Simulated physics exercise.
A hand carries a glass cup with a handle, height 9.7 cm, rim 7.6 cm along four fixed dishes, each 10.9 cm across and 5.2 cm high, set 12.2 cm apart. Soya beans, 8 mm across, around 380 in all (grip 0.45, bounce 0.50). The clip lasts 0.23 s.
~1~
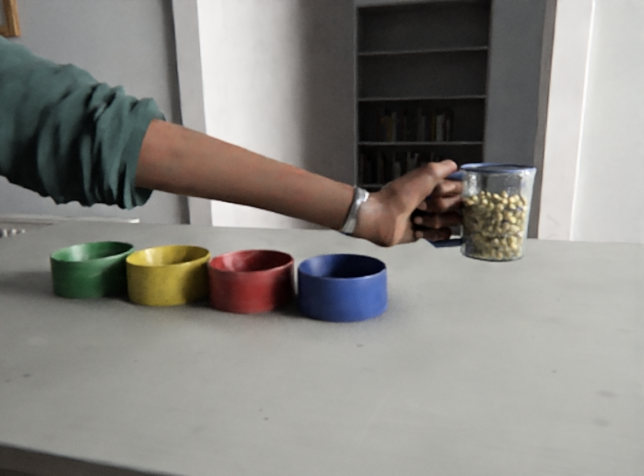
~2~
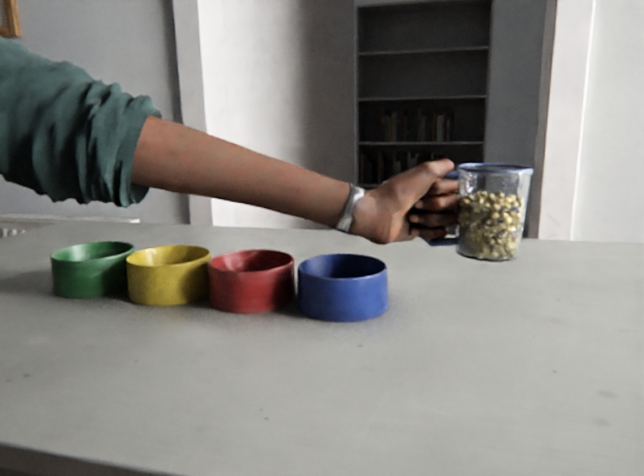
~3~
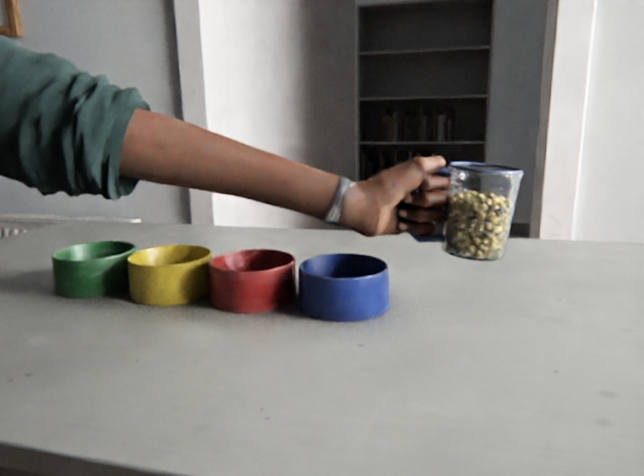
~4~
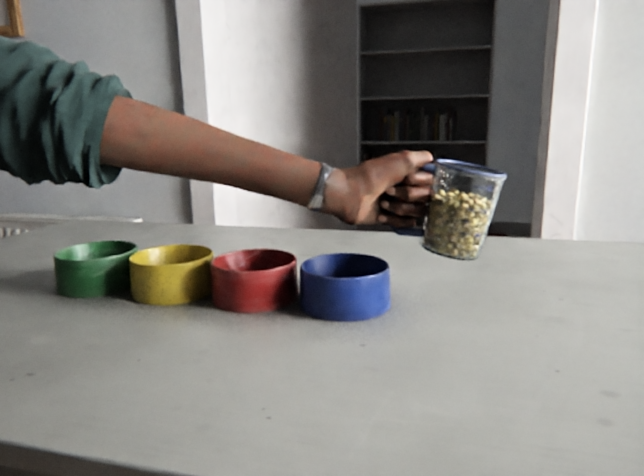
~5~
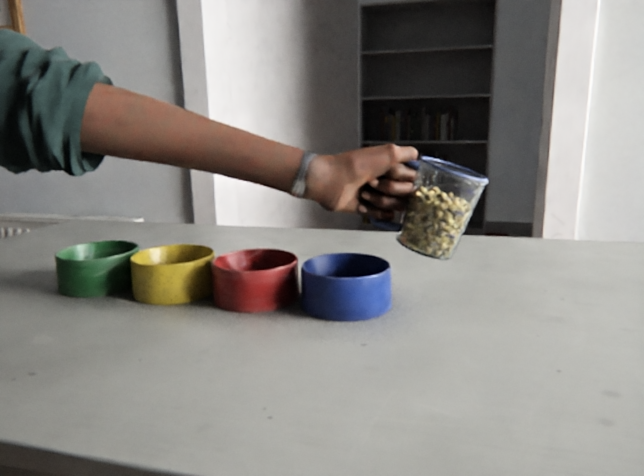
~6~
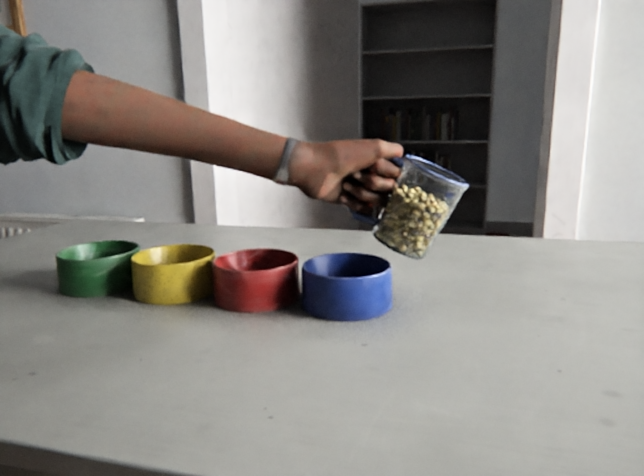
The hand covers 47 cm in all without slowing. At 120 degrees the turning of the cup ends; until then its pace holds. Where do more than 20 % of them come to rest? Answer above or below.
Red below, blue below, green below, yellow above, counter below.
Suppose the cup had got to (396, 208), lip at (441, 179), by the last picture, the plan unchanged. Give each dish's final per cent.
Red 0, blue 0, green 0, yellow 100.
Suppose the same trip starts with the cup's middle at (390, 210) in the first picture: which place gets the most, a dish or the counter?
Most goes to: Green.
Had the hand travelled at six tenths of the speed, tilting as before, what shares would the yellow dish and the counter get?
Then: Yellow 0; counter 10.
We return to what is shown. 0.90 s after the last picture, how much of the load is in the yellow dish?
Near 55 per cent so far.
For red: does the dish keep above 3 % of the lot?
Red yes.
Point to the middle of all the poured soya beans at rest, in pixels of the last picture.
Around (184, 279).
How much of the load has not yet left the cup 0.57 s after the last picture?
Roughly 90 per cent.
Then, 0.34 s after the last picture, tilt 76 degrees; cup holds 100 %.
Then, 0.57 s after the last picture, tilt 111 degrees; cup holds 90 %, red 10 %.
Then, 0.90 s after the last picture, tilt 120 degrees; cup holds 35 %, red 5 %, yellow 55 %.
In the end, red 5 %, blue 0 %, green 0 %, yellow 90 %, counter 5 %.
